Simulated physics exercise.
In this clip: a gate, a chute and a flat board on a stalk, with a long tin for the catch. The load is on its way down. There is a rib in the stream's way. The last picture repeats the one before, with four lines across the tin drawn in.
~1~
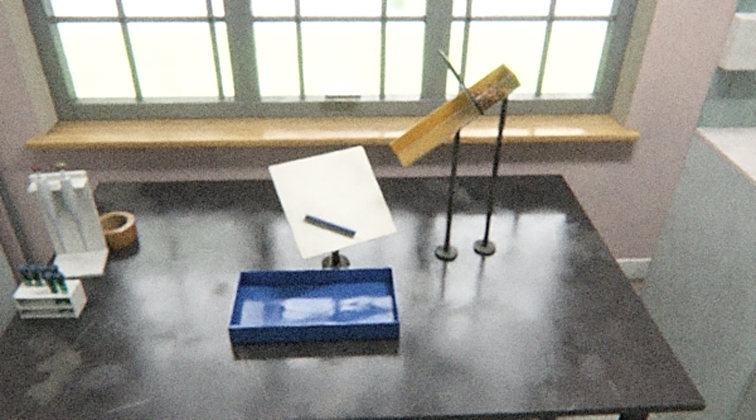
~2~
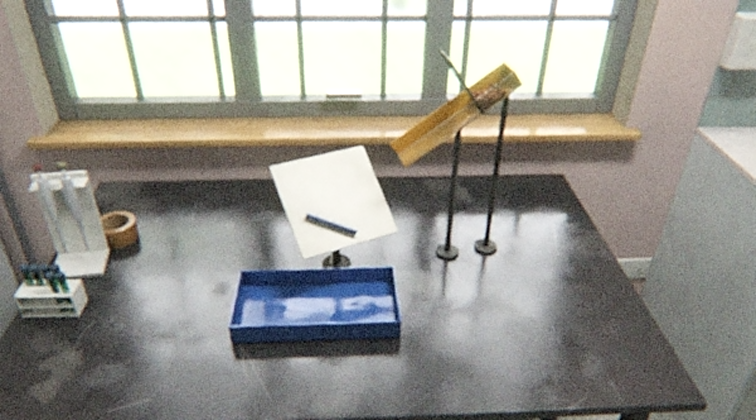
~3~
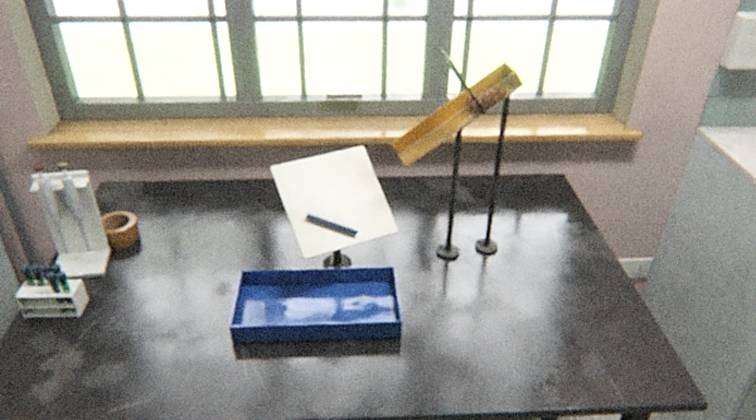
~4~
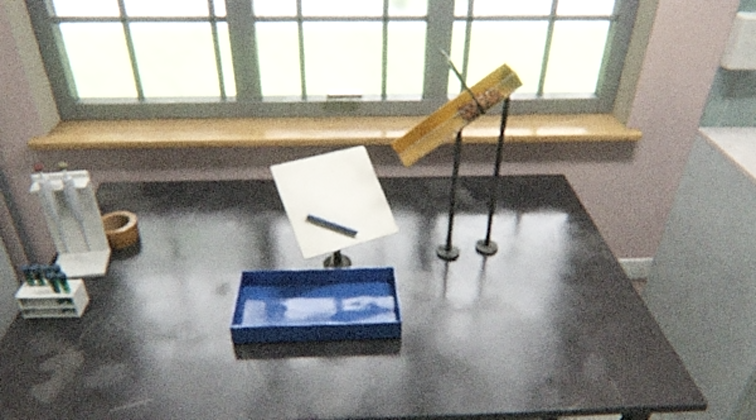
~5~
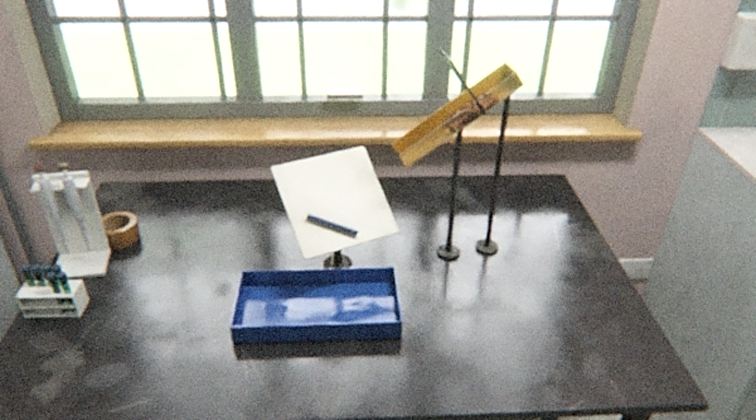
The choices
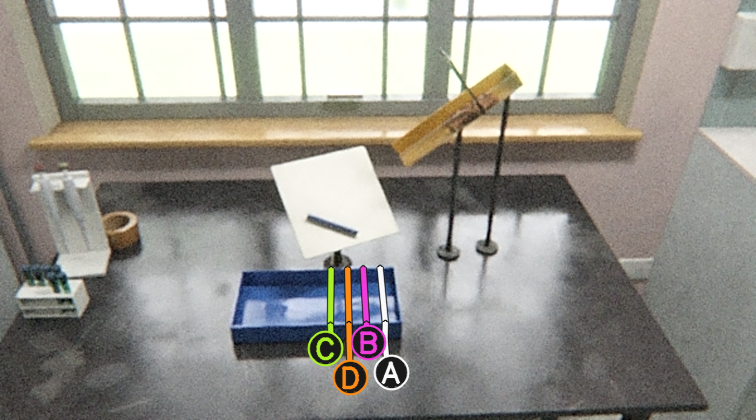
Small brown pieces slide slowly down and to the left along a tilted yellow-brown chute on two dark stands, while a tilted white board with a dark rib and an empty blue tin stay still on the black table.
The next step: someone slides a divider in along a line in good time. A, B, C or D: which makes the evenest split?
The best line is A.
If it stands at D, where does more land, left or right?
Right.
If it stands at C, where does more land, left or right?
The right side.
On the marked copy, line A crosses the front rim at (385, 322); line B crosses the front rim at (366, 322); line C crosses the front rim at (330, 324); line D crosses the front rim at (348, 323).
With A, of what is caught, close to two thirds on the left of the divider, close to a third on the right.
With B, of what is caught, a small share on the left of the divider, all but a few on the right.
With C, of what is caught, none at all on the left of the divider, the whole lot on the right.
With D, of what is caught, none at all on the left of the divider, the whole lot on the right.
